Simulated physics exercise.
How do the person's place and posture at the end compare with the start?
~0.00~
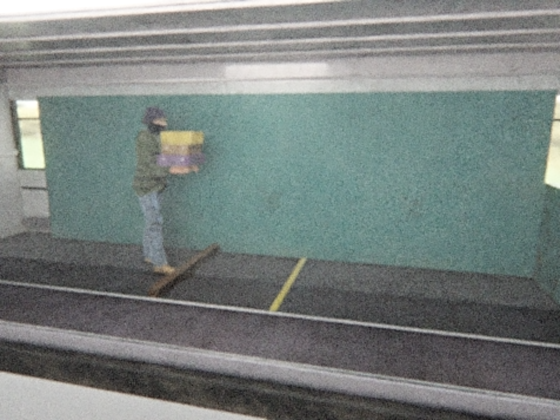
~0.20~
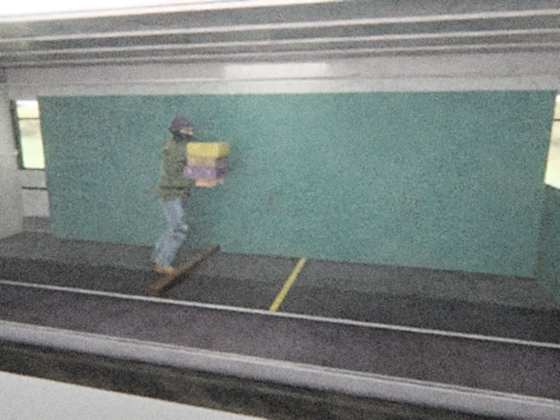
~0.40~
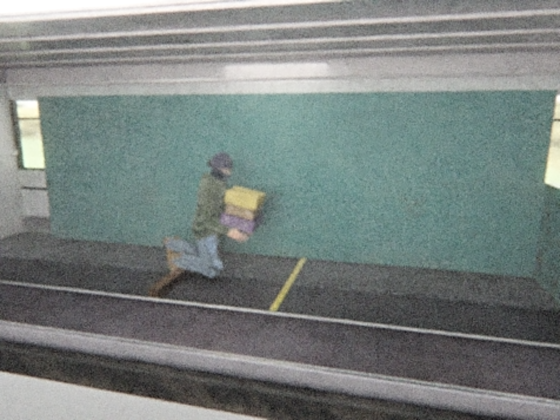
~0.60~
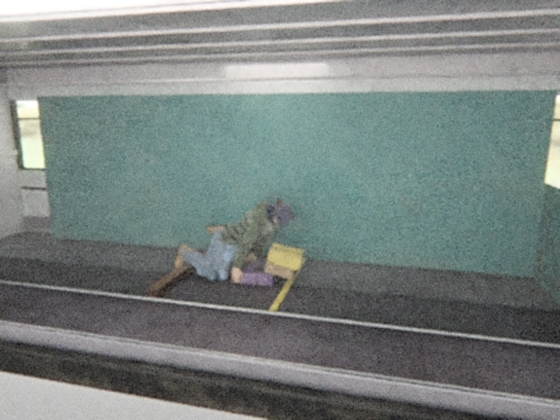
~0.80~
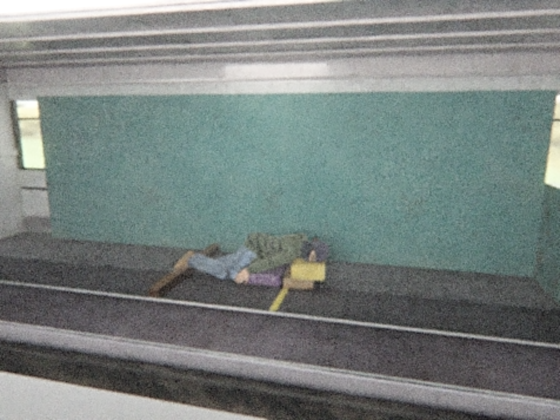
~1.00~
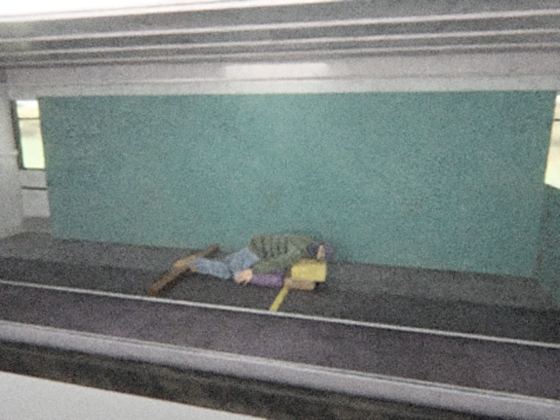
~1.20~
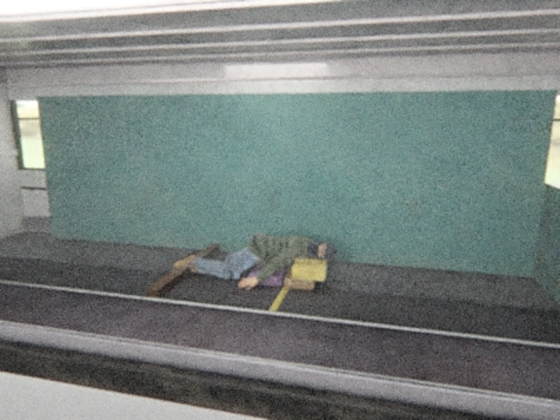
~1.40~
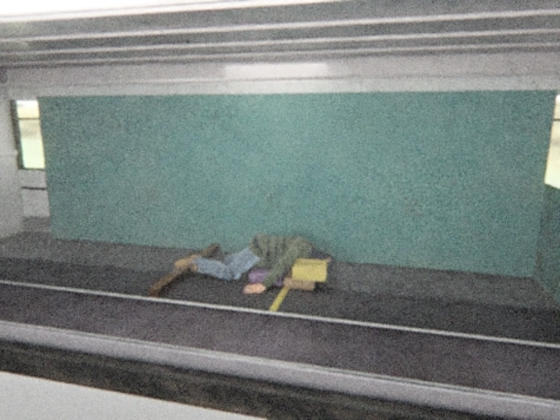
At the start the person stands upright toward the left, holding the boxes. By the end the person lies on the floor farther to the right, with the head near the yellow box.
